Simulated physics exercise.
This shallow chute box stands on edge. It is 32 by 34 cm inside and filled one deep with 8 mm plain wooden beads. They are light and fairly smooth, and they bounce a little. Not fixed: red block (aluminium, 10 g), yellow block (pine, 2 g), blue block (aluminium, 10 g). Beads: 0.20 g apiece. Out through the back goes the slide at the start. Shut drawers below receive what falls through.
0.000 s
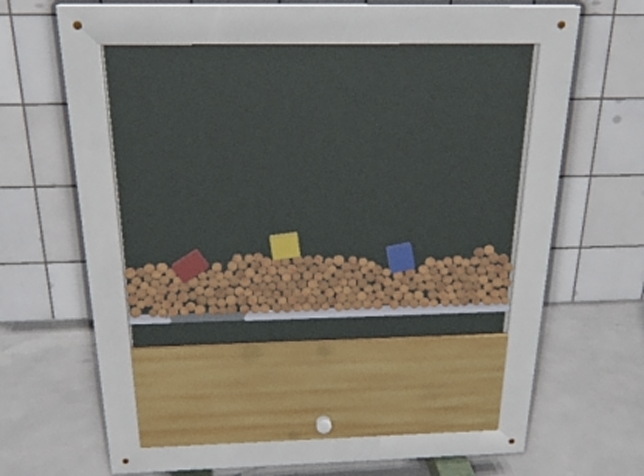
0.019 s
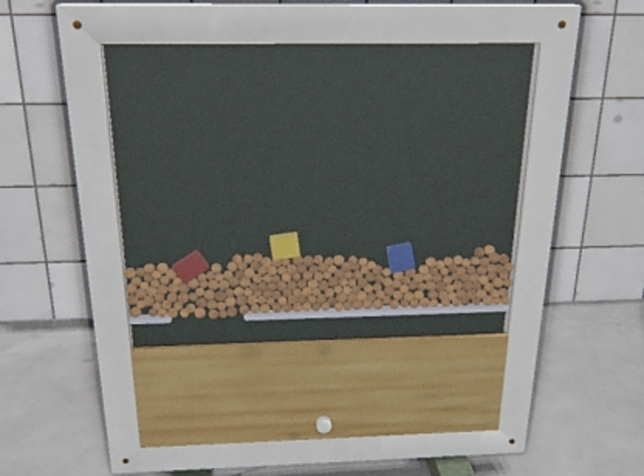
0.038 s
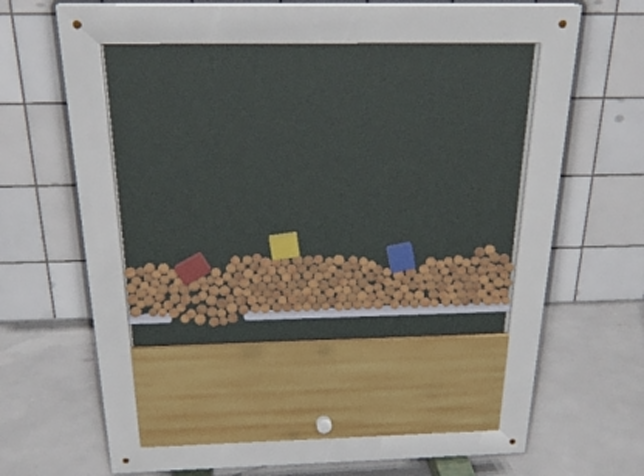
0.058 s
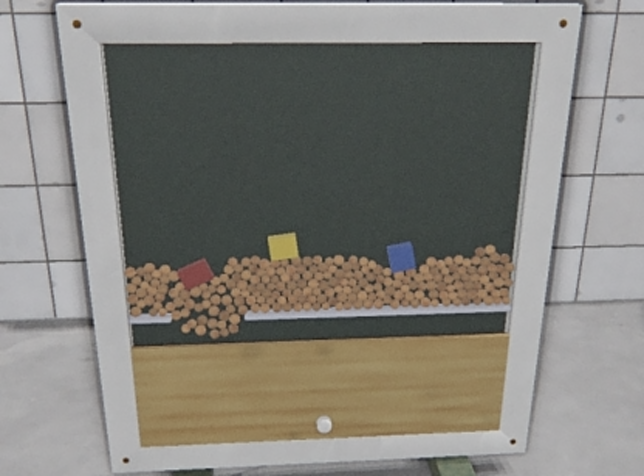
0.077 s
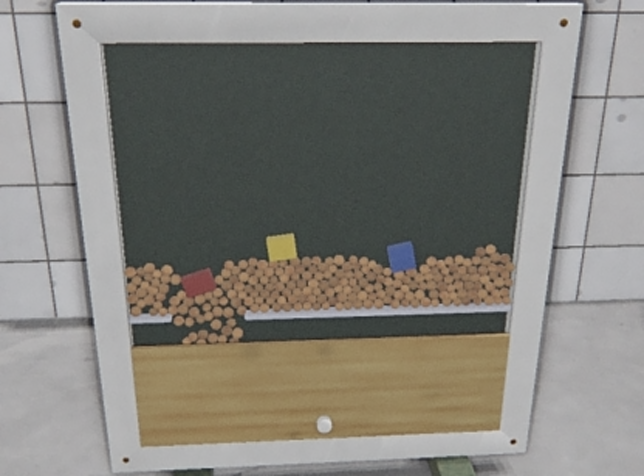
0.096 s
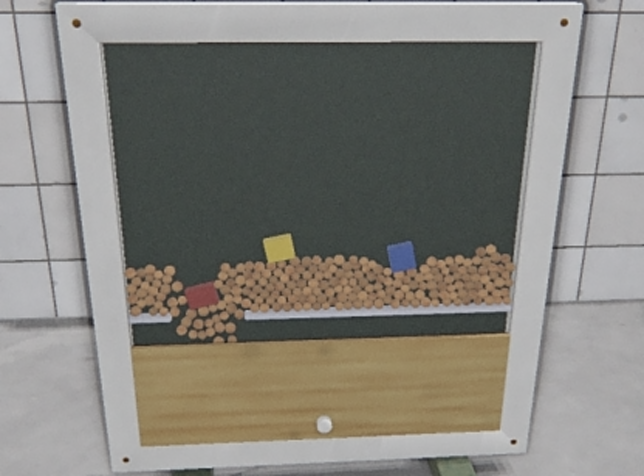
Against a white tiled wall, a white-framed upright box with a dark back and a wooden panel below is seen from the front, slightly above. Small round tan beads fill a band above a pale ledge, with a red block at left, yellow near the middle and blue at right. A left section of the ledge disappears, beads drop through the gap, and the red block sinks while the yellow tilts slightly leftward.
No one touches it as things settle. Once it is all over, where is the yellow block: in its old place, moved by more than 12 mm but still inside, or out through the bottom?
Out through the bottom.
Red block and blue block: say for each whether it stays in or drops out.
Red: Falls through; blue: Remains.
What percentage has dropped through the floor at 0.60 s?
Close to 35 in a hundred.
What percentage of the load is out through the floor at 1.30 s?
Estimate: About 35 per cent.
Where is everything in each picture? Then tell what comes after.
In the first frame, about 230 beads; beads centred (323, 286); red block (190, 266) tilted 33°; yellow block (285, 246) tilted 83°; blue block (401, 258) tilted 12°; slide (165, 319) to (251, 316).
In the second frame, beads centred (323, 286); 0 out.
In the third frame, beads centred (324, 285); 5 out.
In the fourth frame, beads centred (324, 285); 10 out.
In the fifth frame, beads centred (324, 285); 16 out.
In the sixth frame, beads centred (330, 292); 23 out; red block (202, 296) tilted 13°; yellow block (279, 249) tilted 79°; blue block (402, 257) tilted 12°.
After 0.25 s, 25 % are out; red block below the floor; yellow block moved 4.3 cm tilted 63°; blue block moved 0.0 cm tilted 12°.
After 0.60 s, 35 % are out; red block below the floor; yellow block below the floor; blue block moved 0.0 cm tilted 12°.
After 1.30 s, 35 % are out; red block below the floor; yellow block below the floor; blue block moved 0.0 cm tilted 12°.
All still by 1.5 s, 35 % are out; red block below the floor; yellow block below the floor; blue block moved 0.0 cm tilted 12°.
